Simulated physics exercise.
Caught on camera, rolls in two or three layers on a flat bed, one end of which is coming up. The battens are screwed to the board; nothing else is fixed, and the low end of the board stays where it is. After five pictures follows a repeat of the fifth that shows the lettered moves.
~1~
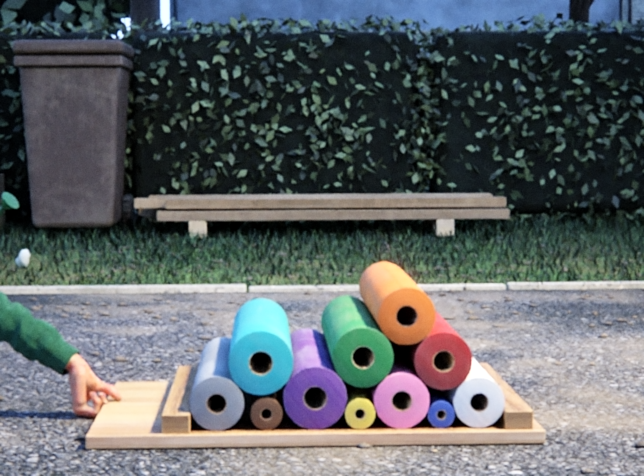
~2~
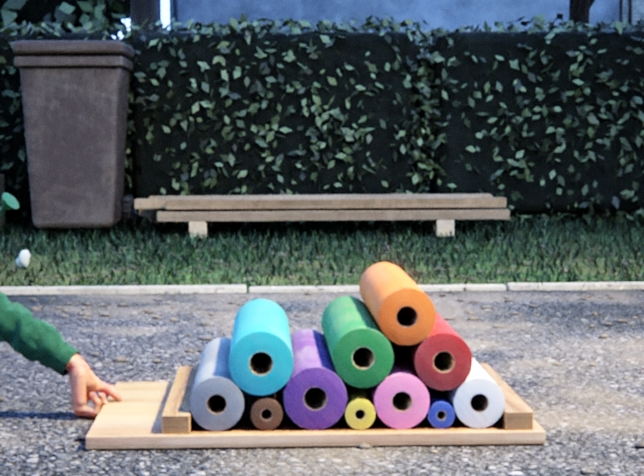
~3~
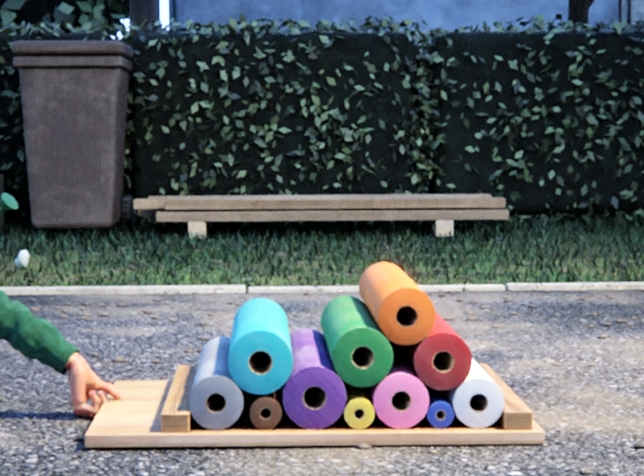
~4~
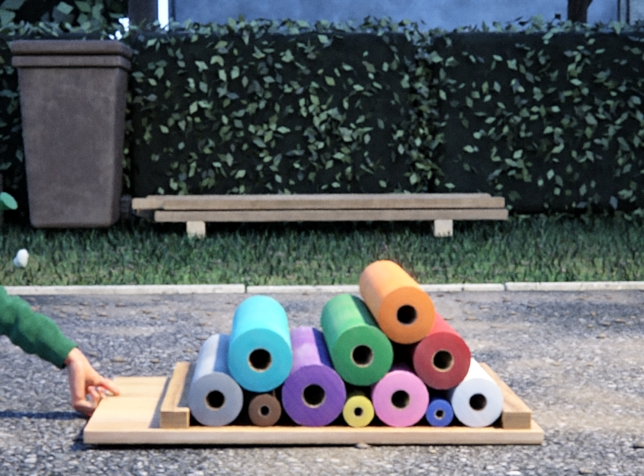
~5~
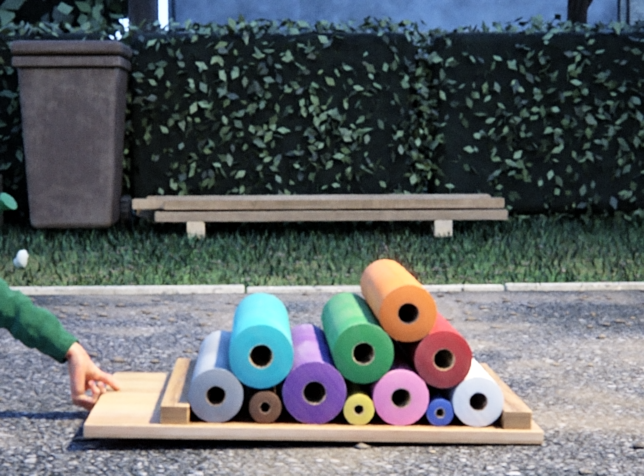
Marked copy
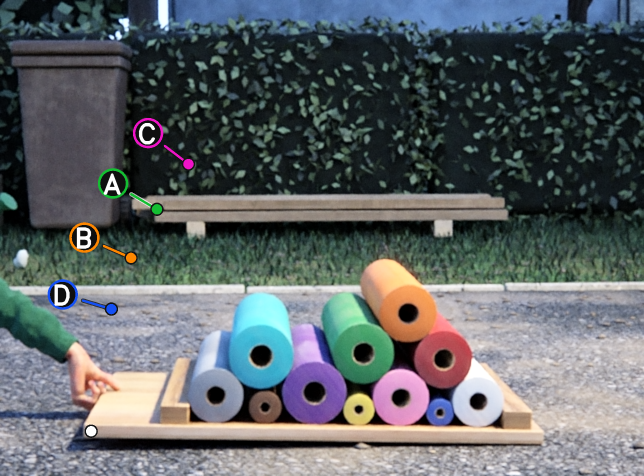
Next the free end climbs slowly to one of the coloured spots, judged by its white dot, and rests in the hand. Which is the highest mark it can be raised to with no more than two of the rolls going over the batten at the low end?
It can be raised to C.
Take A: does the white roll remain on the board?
The white roll: Yes.
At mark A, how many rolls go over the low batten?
The count is none.
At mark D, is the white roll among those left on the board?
Yes.
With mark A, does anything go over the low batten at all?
No, at A.
On the marked copy, A at (157, 209); B at (131, 258); C at (189, 164); D at (111, 309); the white dot at (91, 431).
With C. Early on, board at 20°.
Further on, board at 38°.
At the end, board at 38°, none over the low batten.
As for the rest, A none over the low batten; B none over the low batten; D none over the low batten.
